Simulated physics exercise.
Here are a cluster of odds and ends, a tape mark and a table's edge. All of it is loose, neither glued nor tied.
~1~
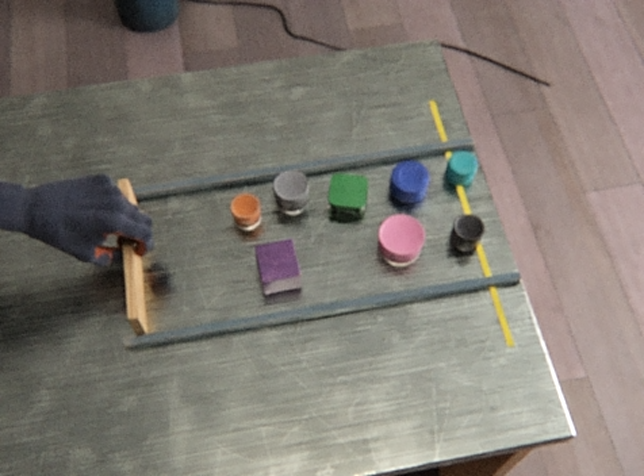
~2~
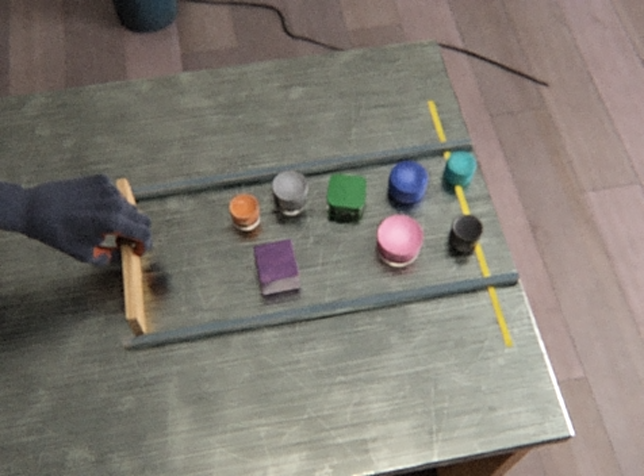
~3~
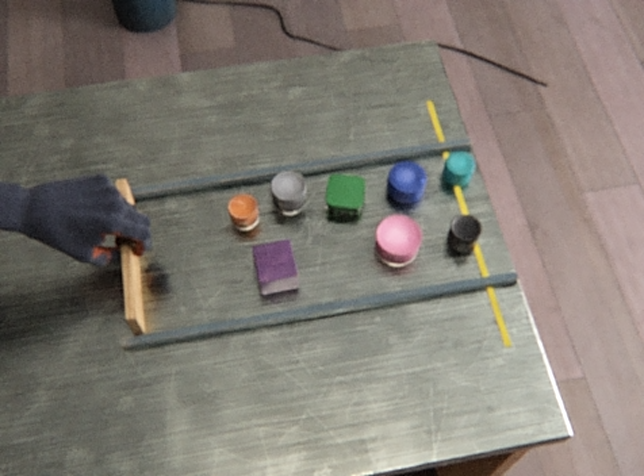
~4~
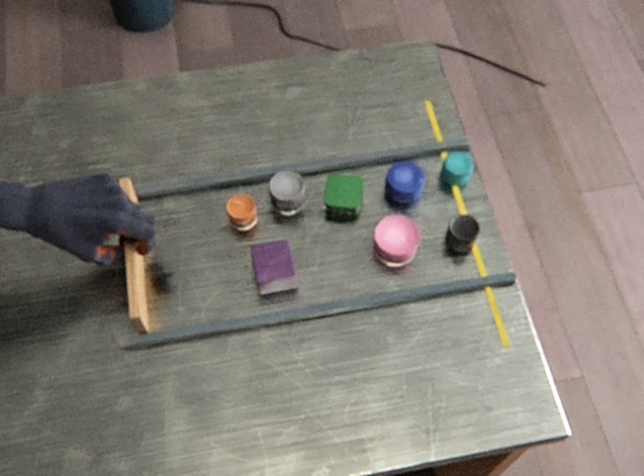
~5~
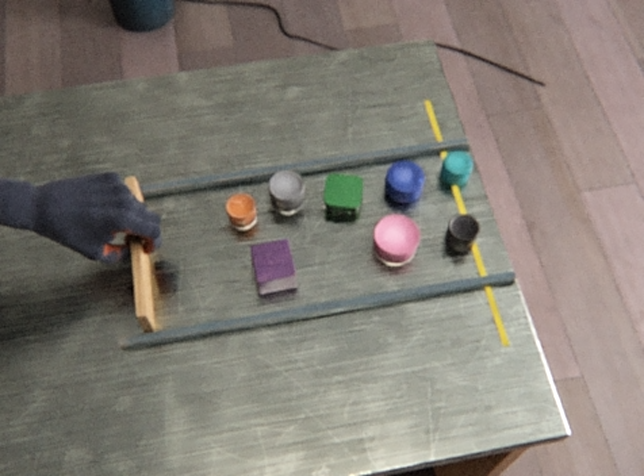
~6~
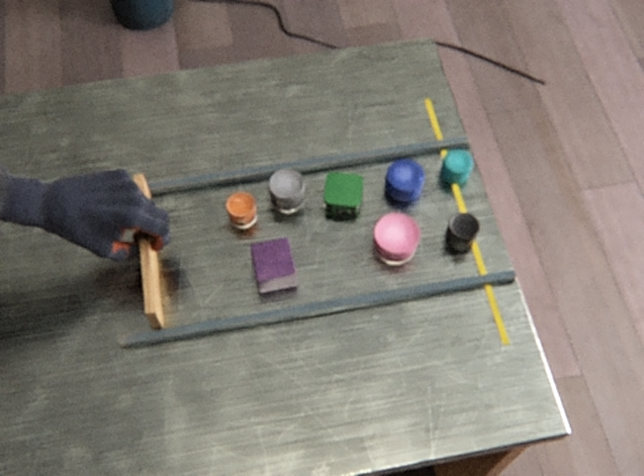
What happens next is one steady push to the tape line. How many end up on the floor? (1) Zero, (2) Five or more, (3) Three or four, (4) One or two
The answer is 2.
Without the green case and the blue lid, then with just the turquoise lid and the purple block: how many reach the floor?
Counts - first: 3; second: 3.
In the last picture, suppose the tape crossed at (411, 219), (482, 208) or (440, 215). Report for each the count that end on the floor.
In order: 3, 8 and 4.
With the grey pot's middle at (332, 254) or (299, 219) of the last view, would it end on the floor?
Gone; Safe.
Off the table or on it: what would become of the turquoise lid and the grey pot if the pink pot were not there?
Looking at the two, the turquoise lid ends up below and the grey pot stays up top.
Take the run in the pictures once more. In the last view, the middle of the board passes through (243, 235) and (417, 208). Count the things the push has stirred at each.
The counts are 1 and 8.
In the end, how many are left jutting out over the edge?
The total comes out at 2.
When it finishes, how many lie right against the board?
It touches 3.
Soon after, none off yet; turquoise lid at rest near (457, 167); black tub at rest near (462, 231); blue lid at rest near (405, 180).
After that, none off yet; turquoise lid at rest near (457, 167); black tub at rest near (462, 231); blue lid moving near (409, 180).
And then, one off so far; turquoise lid on its way down near (492, 220); black tub tilting a little near (512, 226); blue lid displaced well along near (485, 174).
In the end, the number that fall off is five or more; gone, green case, pink pot, blue lid, black tub and turquoise lid.
